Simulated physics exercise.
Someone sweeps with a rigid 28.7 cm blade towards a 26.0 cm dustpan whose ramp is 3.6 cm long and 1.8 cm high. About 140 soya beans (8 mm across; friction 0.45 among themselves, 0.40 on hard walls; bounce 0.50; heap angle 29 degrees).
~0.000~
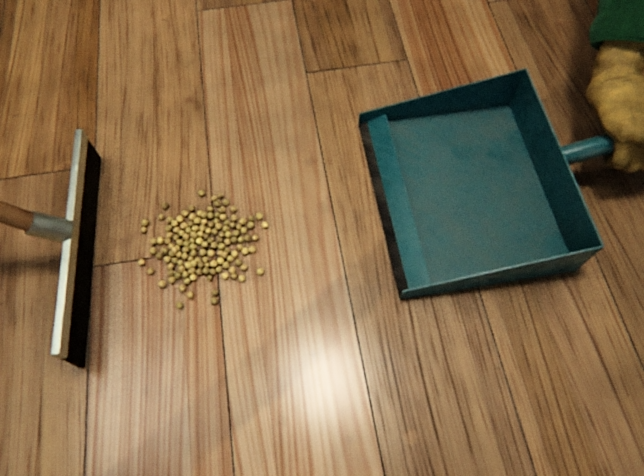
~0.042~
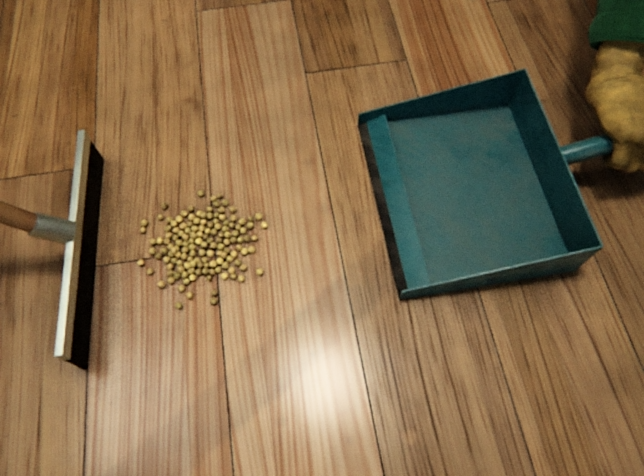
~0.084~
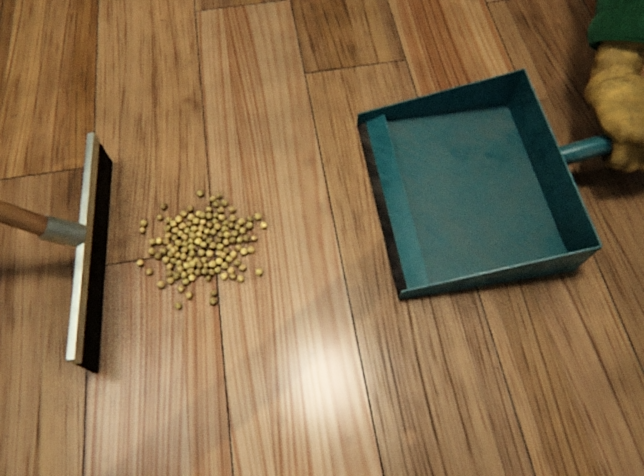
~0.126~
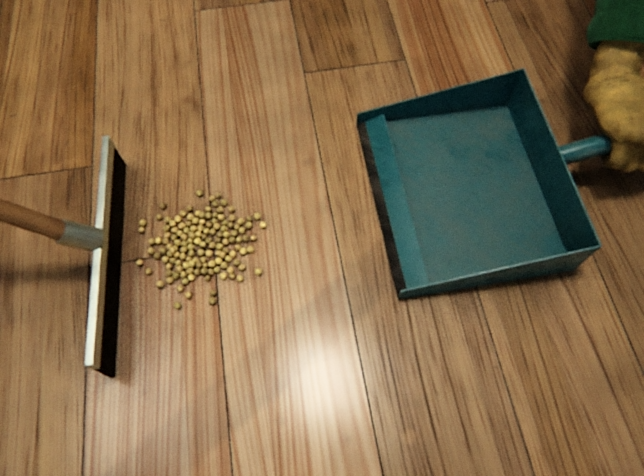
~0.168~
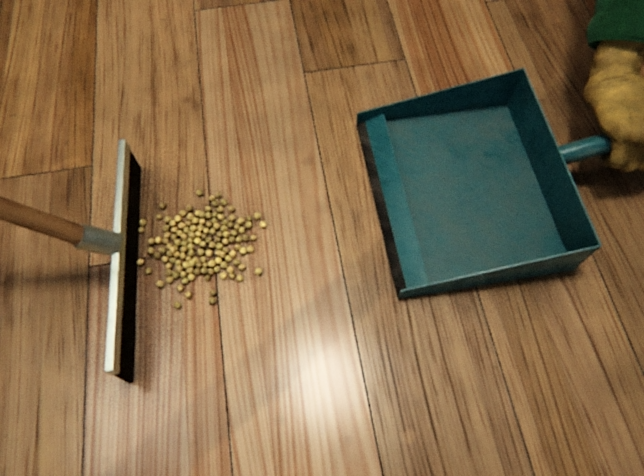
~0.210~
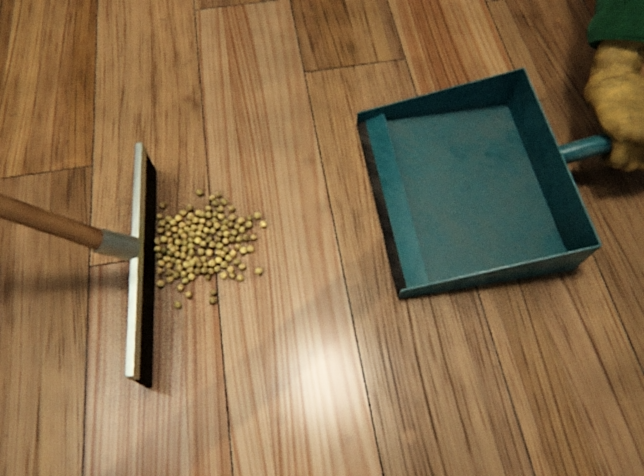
The footage shows a wooden-handled blade sliding rightward across a plank floor until it meets the left edge of a small pile of round, pale beans, while a gloved hand holds a teal dustpan still at the right.
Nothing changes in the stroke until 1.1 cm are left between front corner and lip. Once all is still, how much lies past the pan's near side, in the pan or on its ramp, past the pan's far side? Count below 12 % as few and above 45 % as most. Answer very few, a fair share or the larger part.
Past the pan's near side: A fair share; in the pan or on its ramp: A fair share; past the pan's far side: Very few.
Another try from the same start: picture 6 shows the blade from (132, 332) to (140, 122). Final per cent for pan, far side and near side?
Pan 35, far 0, near 5.
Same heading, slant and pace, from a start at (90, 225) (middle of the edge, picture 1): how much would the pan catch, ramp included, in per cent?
About 30 per cent.
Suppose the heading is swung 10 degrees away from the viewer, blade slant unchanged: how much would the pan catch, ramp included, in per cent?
In that case some 40 per cent.
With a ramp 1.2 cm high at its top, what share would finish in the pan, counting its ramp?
In that case some 25 per cent.
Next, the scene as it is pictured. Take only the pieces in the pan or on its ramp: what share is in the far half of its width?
About 0 per cent.
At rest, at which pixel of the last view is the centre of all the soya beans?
Near (393, 258).
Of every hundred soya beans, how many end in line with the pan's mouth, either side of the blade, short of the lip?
About 45 per cent.
After 0.49 s, middle of the blade 15 cm from the lip; 0 % over the lip, far side 0 %, near side 5 %.
Then, at 0.67 s, middle of the blade 7 cm from the lip; 0 % over the lip, far side 0 %, near side 25 %.
Then, at 0.97 s, middle of the blade 2 cm from the lip; 25 % over the lip, far side 0 %, near side 30 %.
In the end, at 1.9 s, near side 30 %, pan 25 %, far side 0 %, in front of the lip or behind the blade 45 %.
